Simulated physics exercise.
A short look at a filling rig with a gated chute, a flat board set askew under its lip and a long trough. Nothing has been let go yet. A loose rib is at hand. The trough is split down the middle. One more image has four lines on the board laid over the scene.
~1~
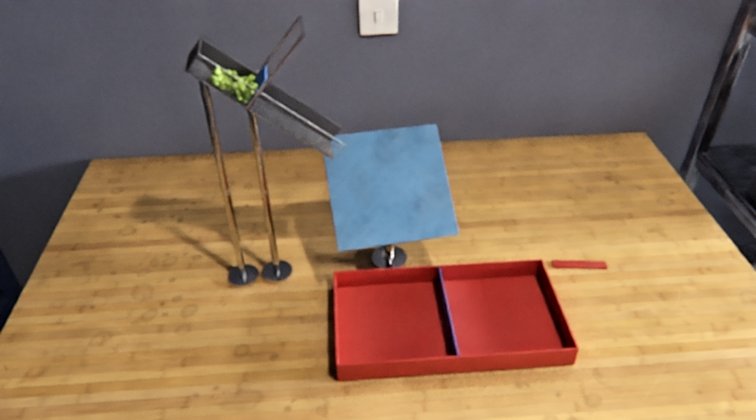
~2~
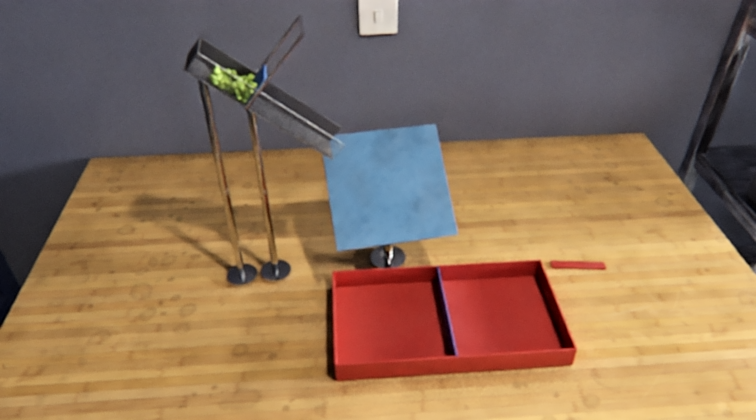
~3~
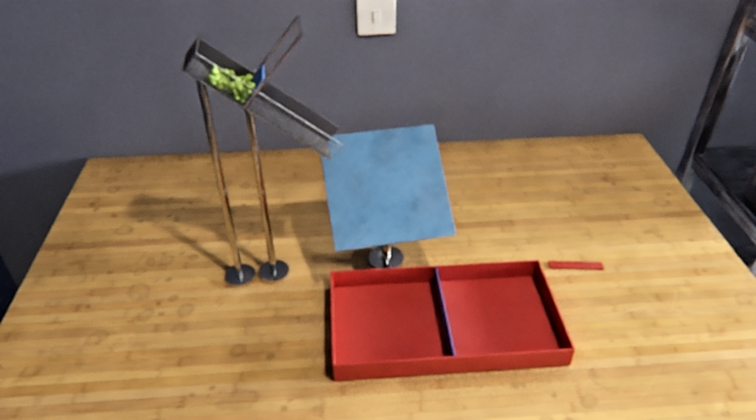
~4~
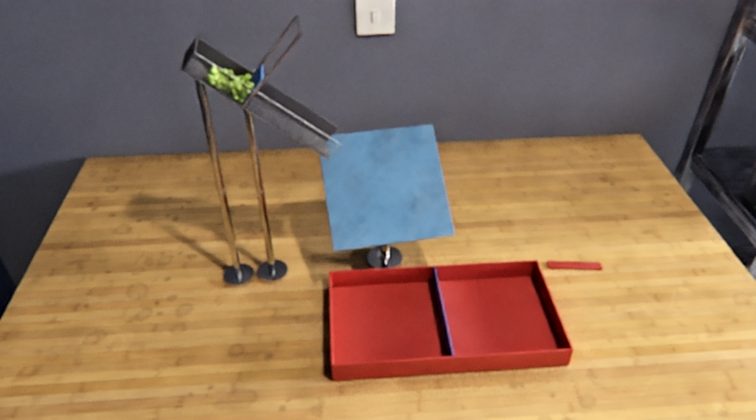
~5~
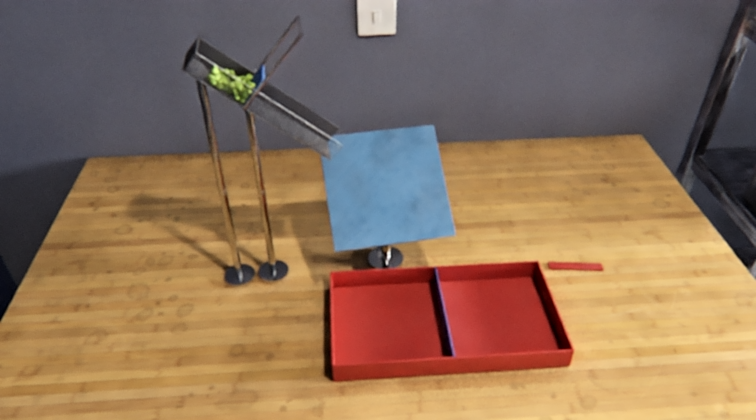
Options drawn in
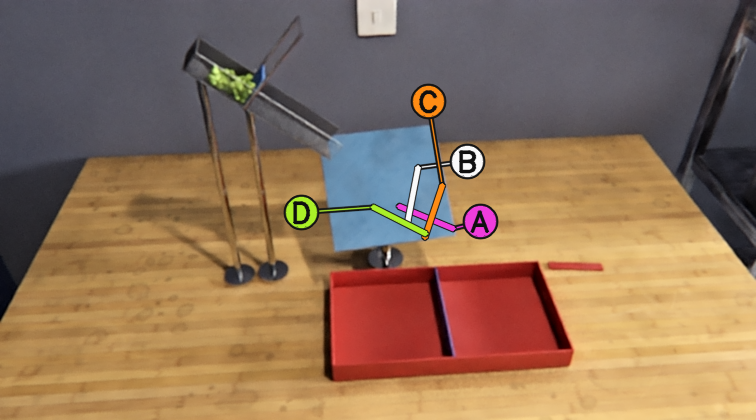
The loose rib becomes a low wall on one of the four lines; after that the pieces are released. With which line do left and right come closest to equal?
The best line is A.
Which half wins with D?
More lands on the right.
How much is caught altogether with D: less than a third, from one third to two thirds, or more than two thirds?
It is more than two thirds.
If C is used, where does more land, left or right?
Left.
On the marked copy, line A from (399, 206) to (453, 228); line B from (418, 167) to (407, 220); line C from (442, 185) to (424, 237); line D from (373, 207) to (425, 233).
With A, of what is caught, roughly a third in the left half, roughly two thirds in the right.
With B, of what is caught, almost all in the left half, about a tenth in the right.
With C, of what is caught, the larger part in the left half, about a tenth in the right.
With D, of what is caught, just a few in the left half, almost all in the right.
